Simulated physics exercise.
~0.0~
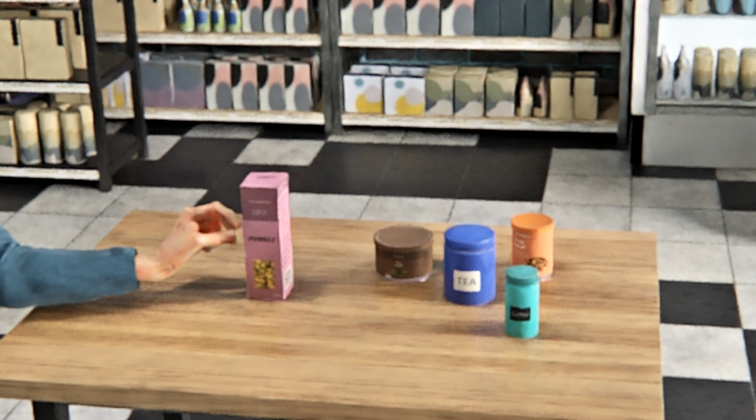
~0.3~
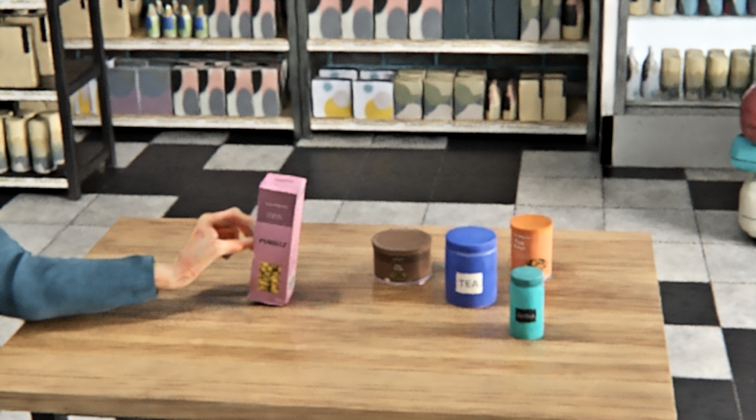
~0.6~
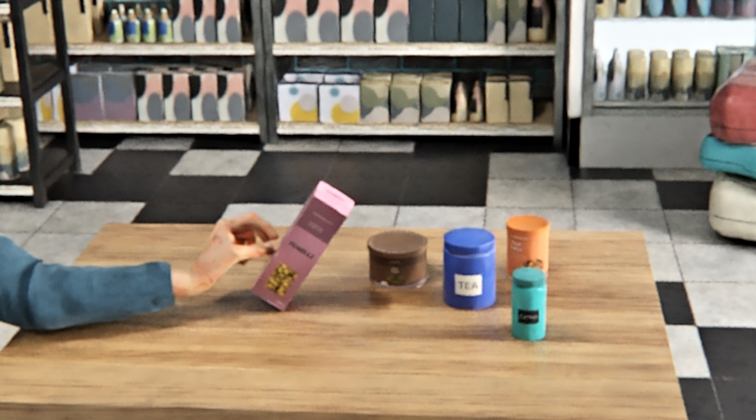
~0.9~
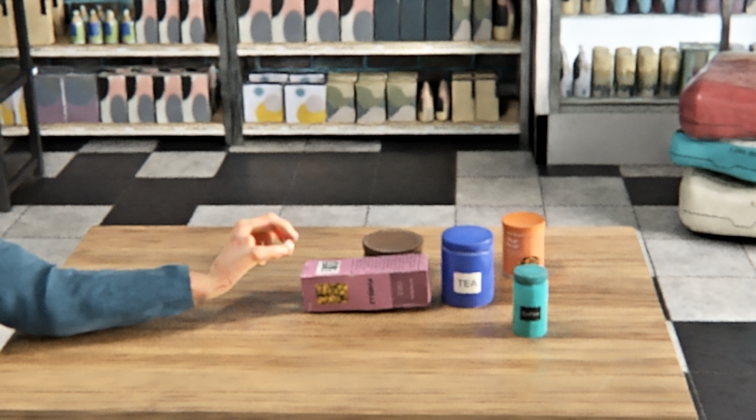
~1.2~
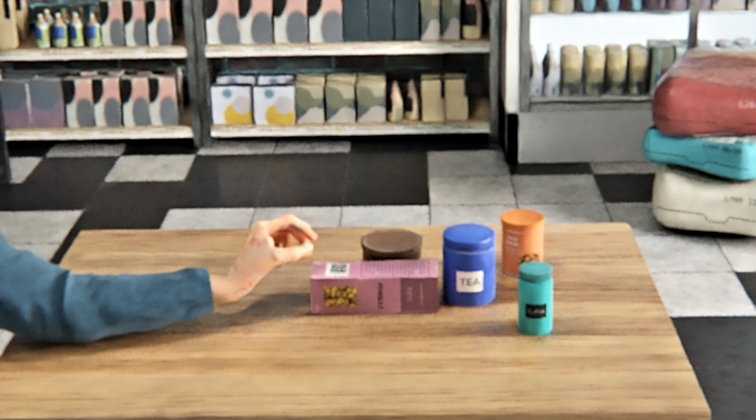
Shop table with a hand pushing a tall pink carton rightward until it topples onto its side before the standing brown tub.
